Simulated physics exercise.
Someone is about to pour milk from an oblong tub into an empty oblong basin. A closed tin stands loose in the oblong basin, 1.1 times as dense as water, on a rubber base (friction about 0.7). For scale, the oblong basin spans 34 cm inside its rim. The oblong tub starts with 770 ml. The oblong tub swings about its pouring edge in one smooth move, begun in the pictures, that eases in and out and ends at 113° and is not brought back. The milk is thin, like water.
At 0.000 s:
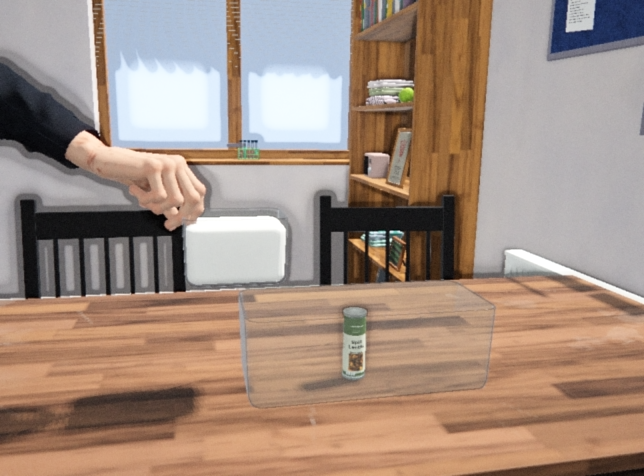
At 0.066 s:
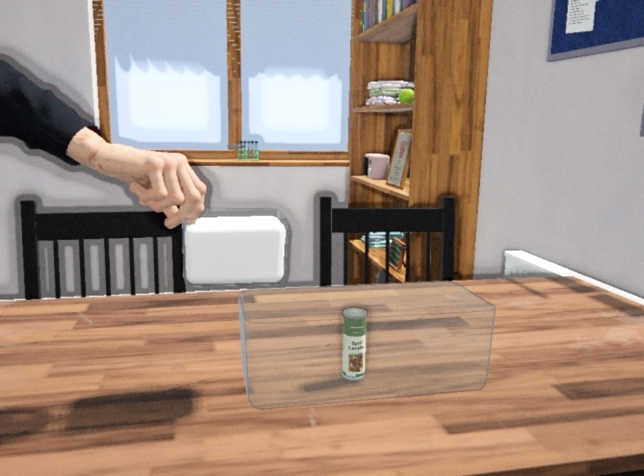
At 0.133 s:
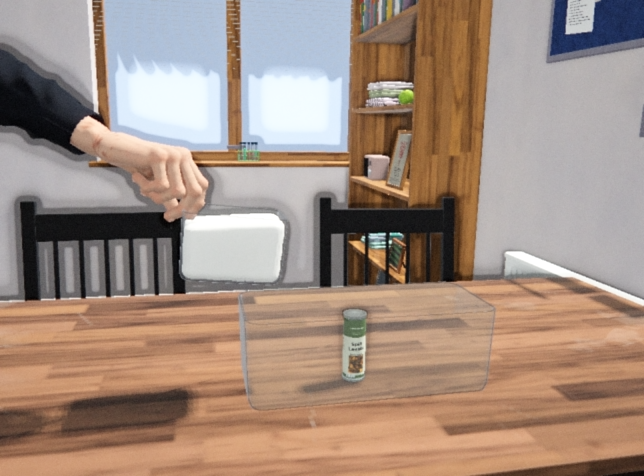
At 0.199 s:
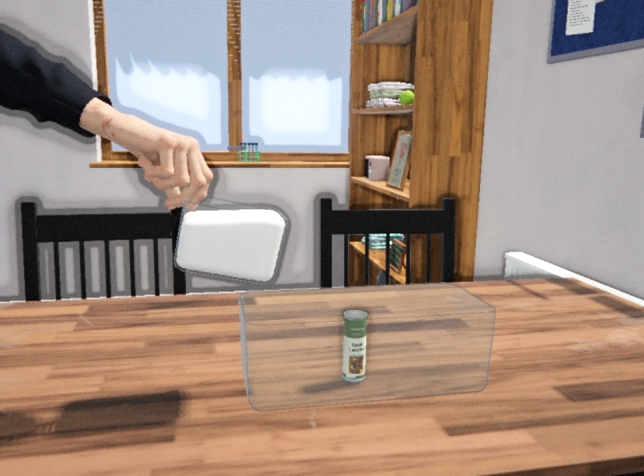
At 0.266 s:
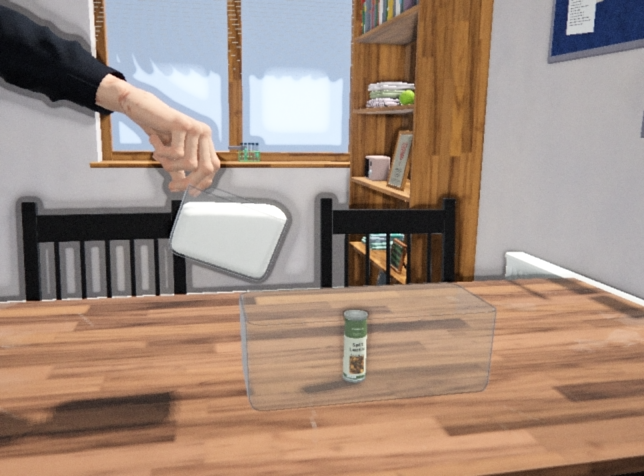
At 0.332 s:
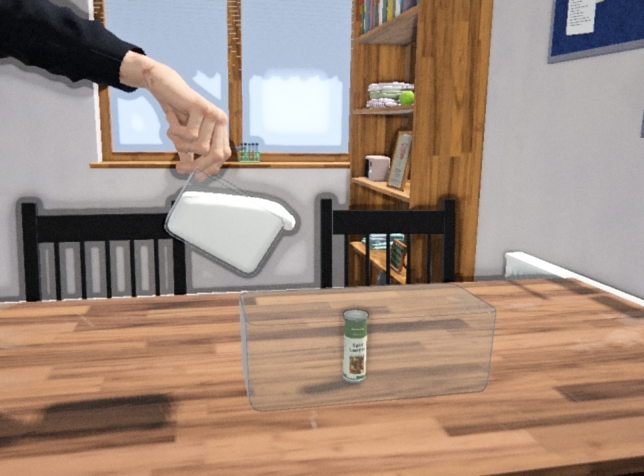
A hand at the left holds an oblong tub of white milk nearly level above a wooden table, where a small green-capped tin stands inside a clear oblong basin. The hand then rises and moves right as the tub tilts steadily, its right side dipping toward the basin.
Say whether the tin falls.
The tin keeps standing.
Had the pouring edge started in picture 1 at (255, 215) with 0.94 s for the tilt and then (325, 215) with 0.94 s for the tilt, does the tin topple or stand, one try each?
First it topples; then it remains upright.
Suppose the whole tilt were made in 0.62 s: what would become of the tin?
Then it remains upright.
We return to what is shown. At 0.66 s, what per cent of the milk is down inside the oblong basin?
Some 20 per cent.
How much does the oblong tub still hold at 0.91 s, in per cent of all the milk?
Near 4 in a hundred.
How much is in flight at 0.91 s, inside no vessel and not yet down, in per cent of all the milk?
Some 10 per cent.
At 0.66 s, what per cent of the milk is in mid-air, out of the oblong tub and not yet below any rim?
Near 44 in a hundred.
By 0.66 s the tilt is 91° and 35 per cent is still to pour; the tin stands where it began.
By 0.91 s the tilt is 113° and 4 per cent is still to pour; the tin stands where it began.
By 1.16 s the tilt is 113° and 0 per cent is still to pour; the tin stands where it began.
By 1.44 s the tilt is 113° and 0 per cent is still to pour; the tin stands where it began.
At rest the tin stands where it began.
